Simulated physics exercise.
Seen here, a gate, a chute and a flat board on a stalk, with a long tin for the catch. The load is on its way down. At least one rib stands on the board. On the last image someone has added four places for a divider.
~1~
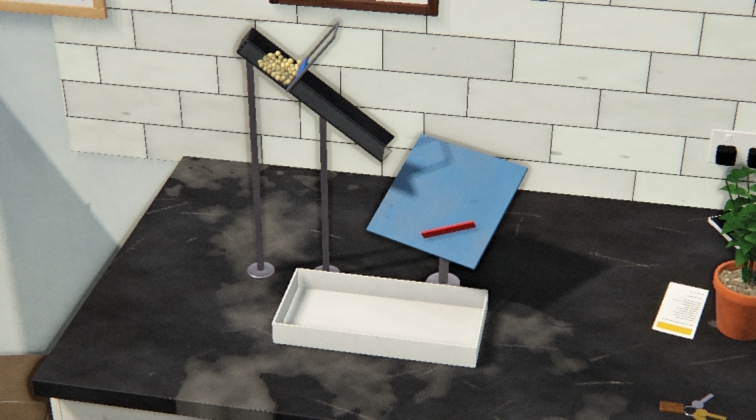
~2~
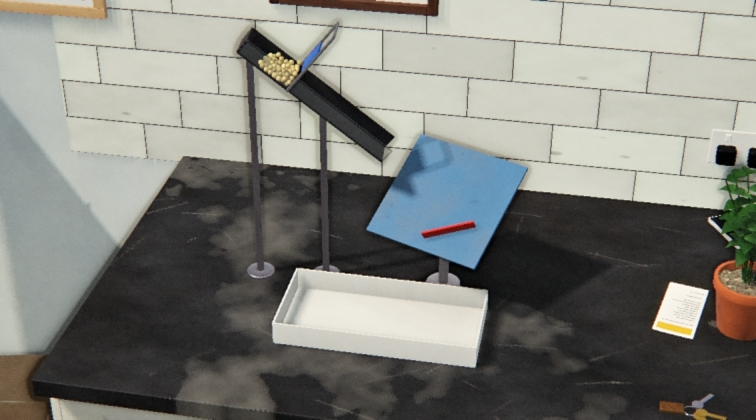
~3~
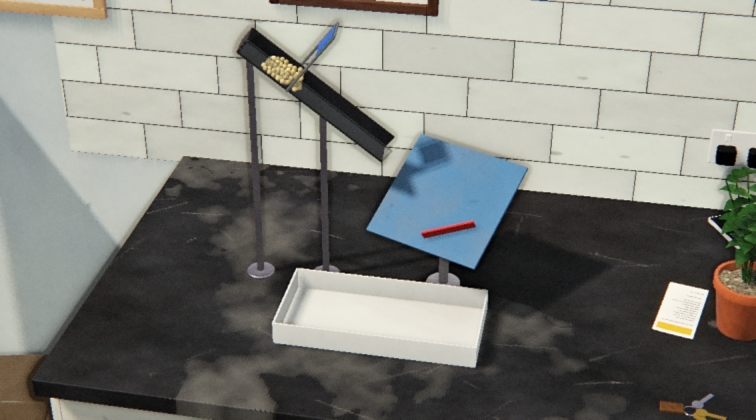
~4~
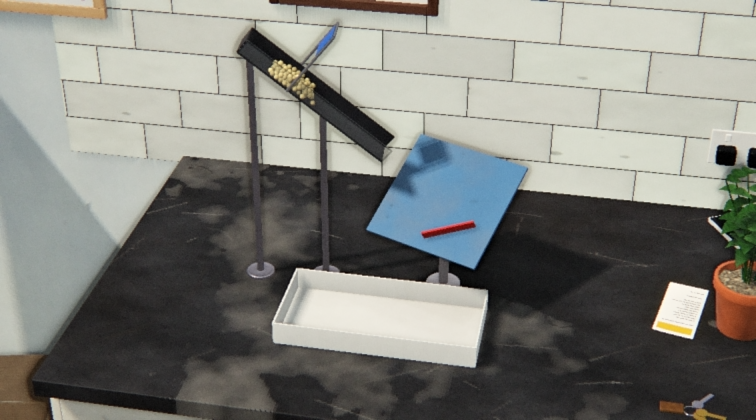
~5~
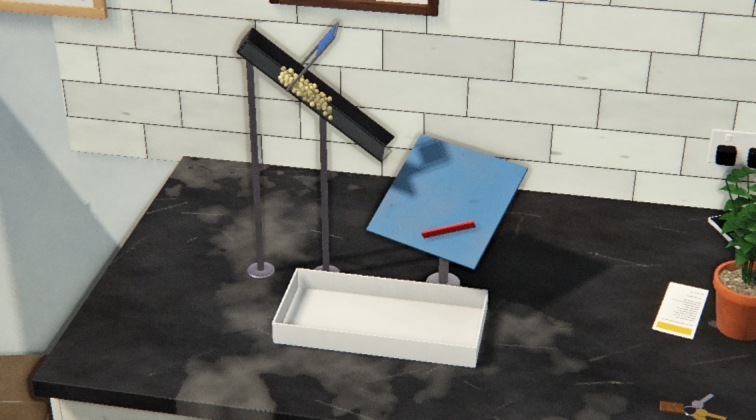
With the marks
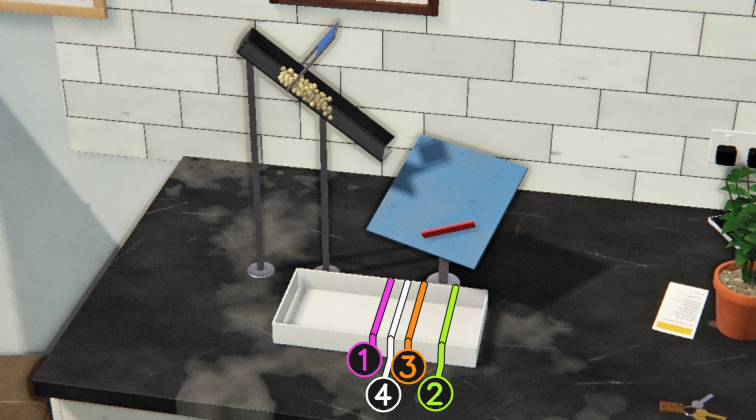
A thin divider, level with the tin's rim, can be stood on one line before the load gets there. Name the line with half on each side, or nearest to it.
1.
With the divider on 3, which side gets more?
The left side.
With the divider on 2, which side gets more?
More lands on the left.
On the marked copy, line 1 crosses the front rim at (372, 335); line 2 crosses the front rim at (441, 343); line 3 crosses the front rim at (408, 339); line 4 crosses the front rim at (390, 337).
With 1, of what is caught, about half on the left of the divider, about half on the right.
With 2, of what is caught, nearly all on the left of the divider, a small part on the right.
With 3, of what is caught, most on the left of the divider, a small part on the right.
With 4, of what is caught, most on the left of the divider, a small part on the right.
